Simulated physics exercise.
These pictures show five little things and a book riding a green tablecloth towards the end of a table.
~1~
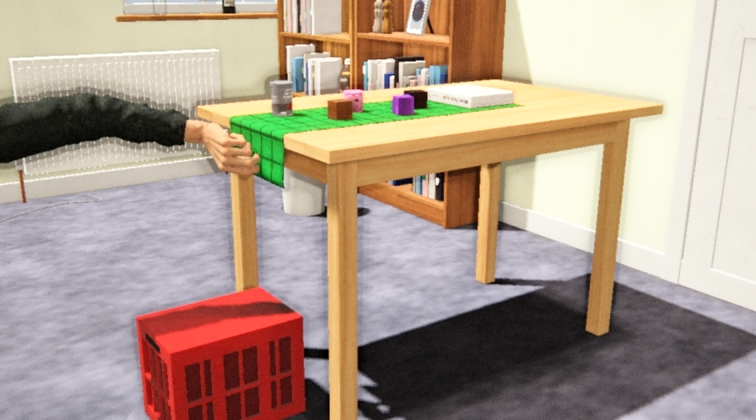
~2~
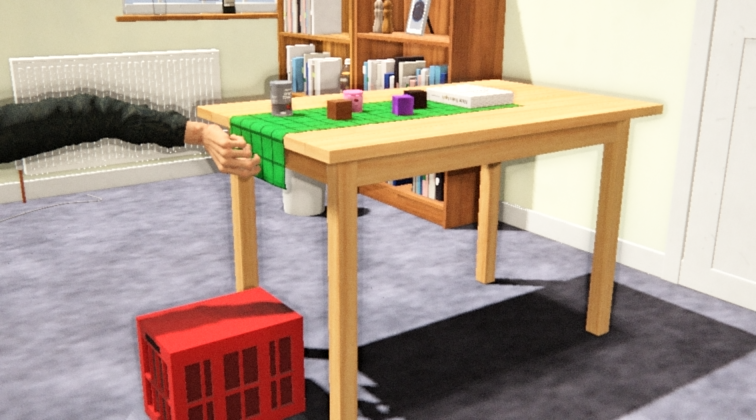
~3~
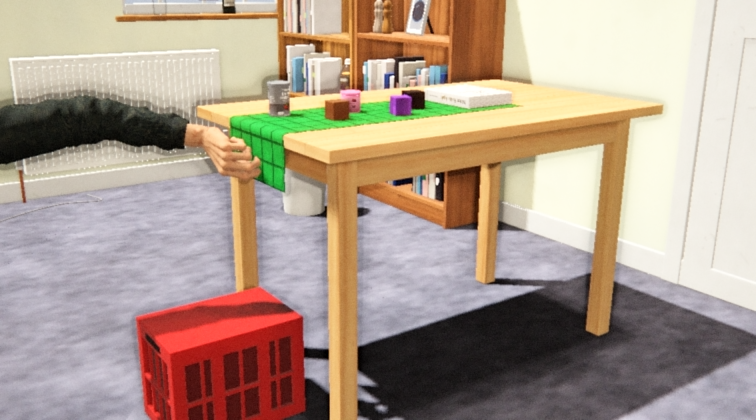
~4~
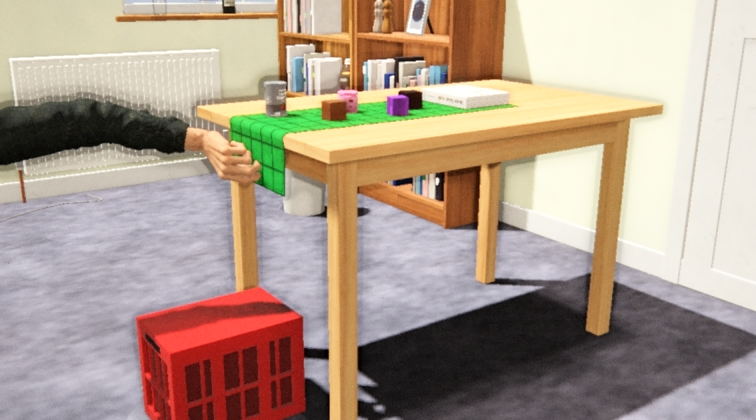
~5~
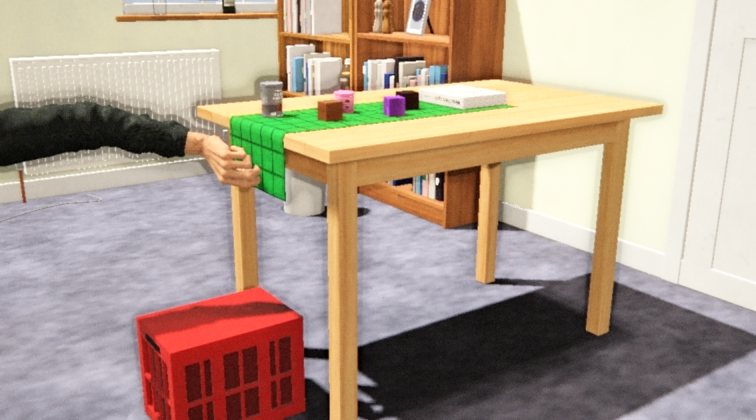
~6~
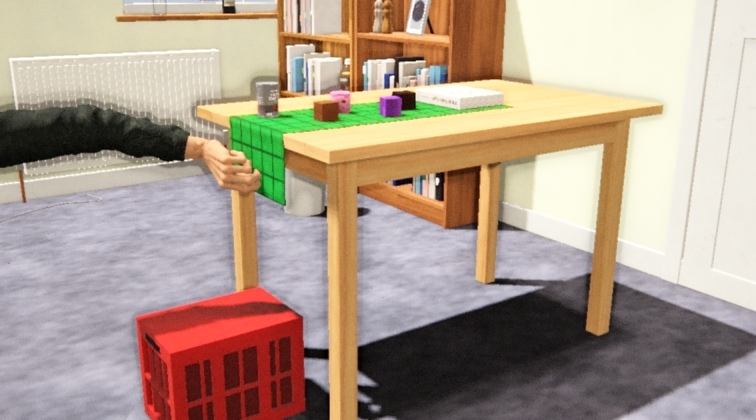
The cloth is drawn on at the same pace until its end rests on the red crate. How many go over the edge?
The count of fallen things is three.
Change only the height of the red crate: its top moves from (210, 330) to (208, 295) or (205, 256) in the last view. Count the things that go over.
It would be 2 and 1.
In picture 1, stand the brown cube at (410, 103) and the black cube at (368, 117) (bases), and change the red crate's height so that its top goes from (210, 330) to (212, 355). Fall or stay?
The brown cube remains up; the black cube falls.
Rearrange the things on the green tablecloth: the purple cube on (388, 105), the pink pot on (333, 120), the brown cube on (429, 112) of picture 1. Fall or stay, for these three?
The purple cube holds on; the pink pot is carried off; the brown cube remains up.
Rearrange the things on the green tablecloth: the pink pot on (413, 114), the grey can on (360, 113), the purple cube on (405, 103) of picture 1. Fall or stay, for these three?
The pink pot survives, the grey can drops off, the purple cube does not fall.
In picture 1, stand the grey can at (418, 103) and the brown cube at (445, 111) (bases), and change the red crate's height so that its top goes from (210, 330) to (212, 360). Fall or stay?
The grey can stays on, the brown cube survives.
A little later, hem near (257, 251); grey can gone.
Next, hem on the crate; grey can, brown cube and pink pot gone.
When it is over, hem on the crate; grey can, brown cube and pink pot gone. It carries off three.
